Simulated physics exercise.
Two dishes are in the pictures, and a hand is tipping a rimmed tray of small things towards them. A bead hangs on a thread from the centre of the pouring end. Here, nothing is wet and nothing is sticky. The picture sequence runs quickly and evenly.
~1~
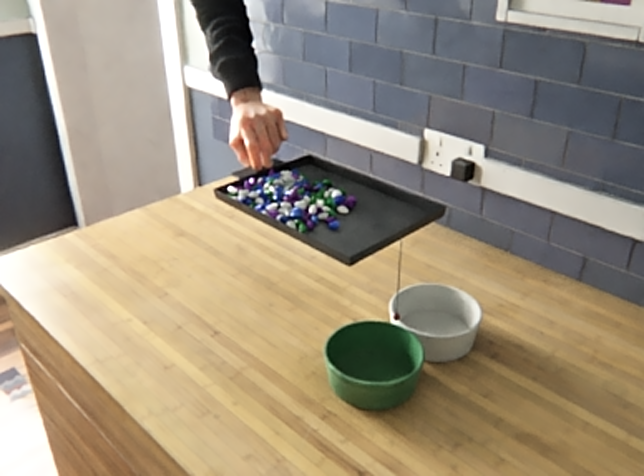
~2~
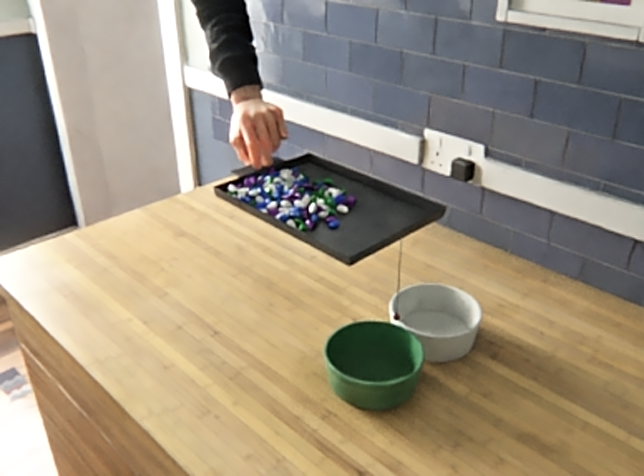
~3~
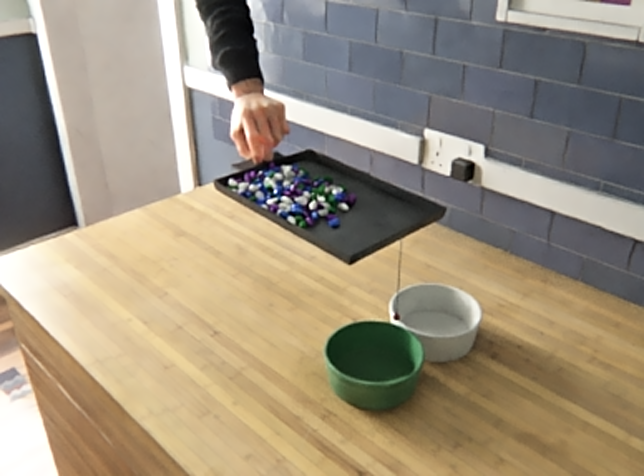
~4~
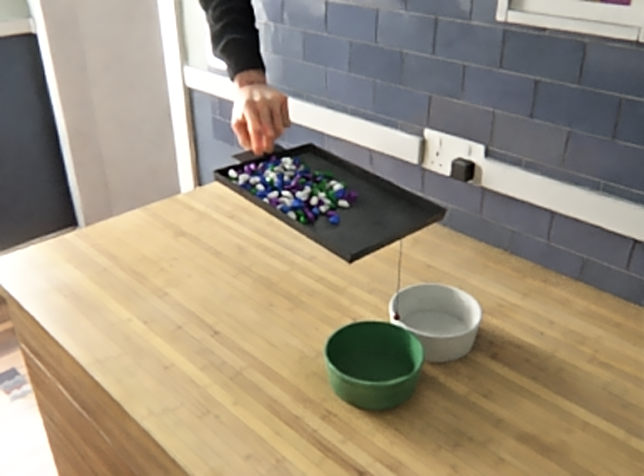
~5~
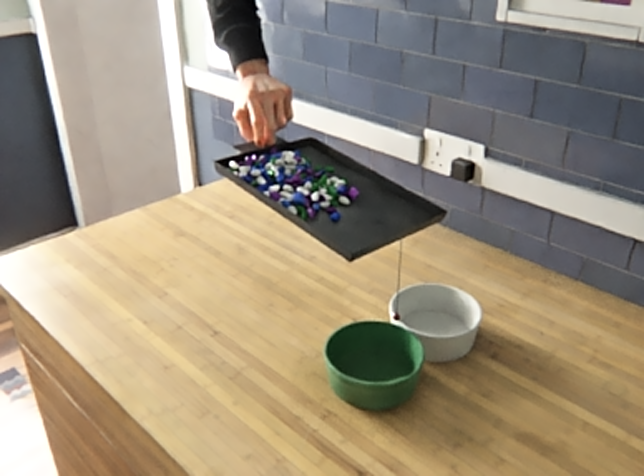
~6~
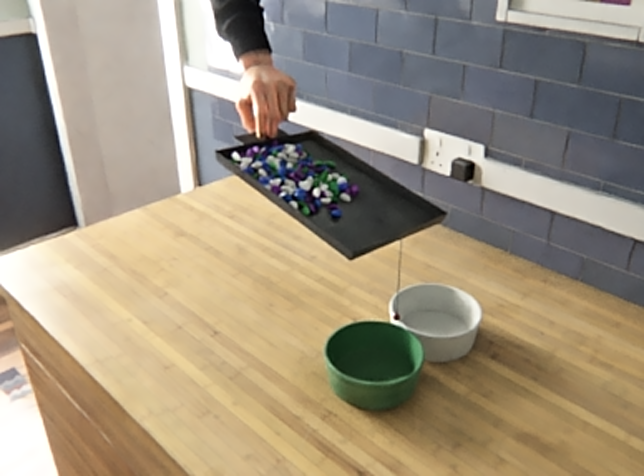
On a pale wooden worktop beside a blue-grey tiled wall with a socket, seen from above at an angle by a still camera, two round dishes stand close together, green at left and whitish at right. Above them, a hand from a dark sleeve grips a black rimmed tray of small blue, purple, green and white pieces, a thread hanging from its near end. The hand gradually raises its end slightly, the tray tilts a little more, and the pieces shift only slightly.
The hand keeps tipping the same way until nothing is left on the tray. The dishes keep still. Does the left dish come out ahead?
No, watch, the one on the right side catches more of it.
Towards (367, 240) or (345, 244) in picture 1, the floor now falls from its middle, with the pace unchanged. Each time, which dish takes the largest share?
First: The dish at left. Second: The dish at left.
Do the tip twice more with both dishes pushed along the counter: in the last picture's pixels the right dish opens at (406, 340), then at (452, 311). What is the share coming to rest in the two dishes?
Roughly 20 %, then roughly 100 %.
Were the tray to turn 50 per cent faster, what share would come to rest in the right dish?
That works out at some 80 per cent.
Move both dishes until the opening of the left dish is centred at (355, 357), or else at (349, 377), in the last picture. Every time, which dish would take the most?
The first time the right-side one comes out ahead, the second time the right-side one.
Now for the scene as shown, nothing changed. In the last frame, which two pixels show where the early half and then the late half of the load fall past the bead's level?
Half one: (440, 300), half two: (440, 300).
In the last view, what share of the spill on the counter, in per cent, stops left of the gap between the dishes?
Roughly 0 percent.
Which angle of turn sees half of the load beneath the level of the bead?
The tilt is near 100° by then.
Just after the last frame, tray tipped steeply; almost all on the tray; just a few in the right dish; just a few in the air.
A moment on, tray tipped right over; the larger part on the tray; about a tenth in the right dish; just a few outside both; about a tenth in the air.
Further on, tray tipped past a quarter turn; just a few in the left dish; almost all in the right dish; about a tenth outside both.
When it is over, tray tipped past a quarter turn; just a few in the left dish; almost all in the right dish; about a tenth outside both.
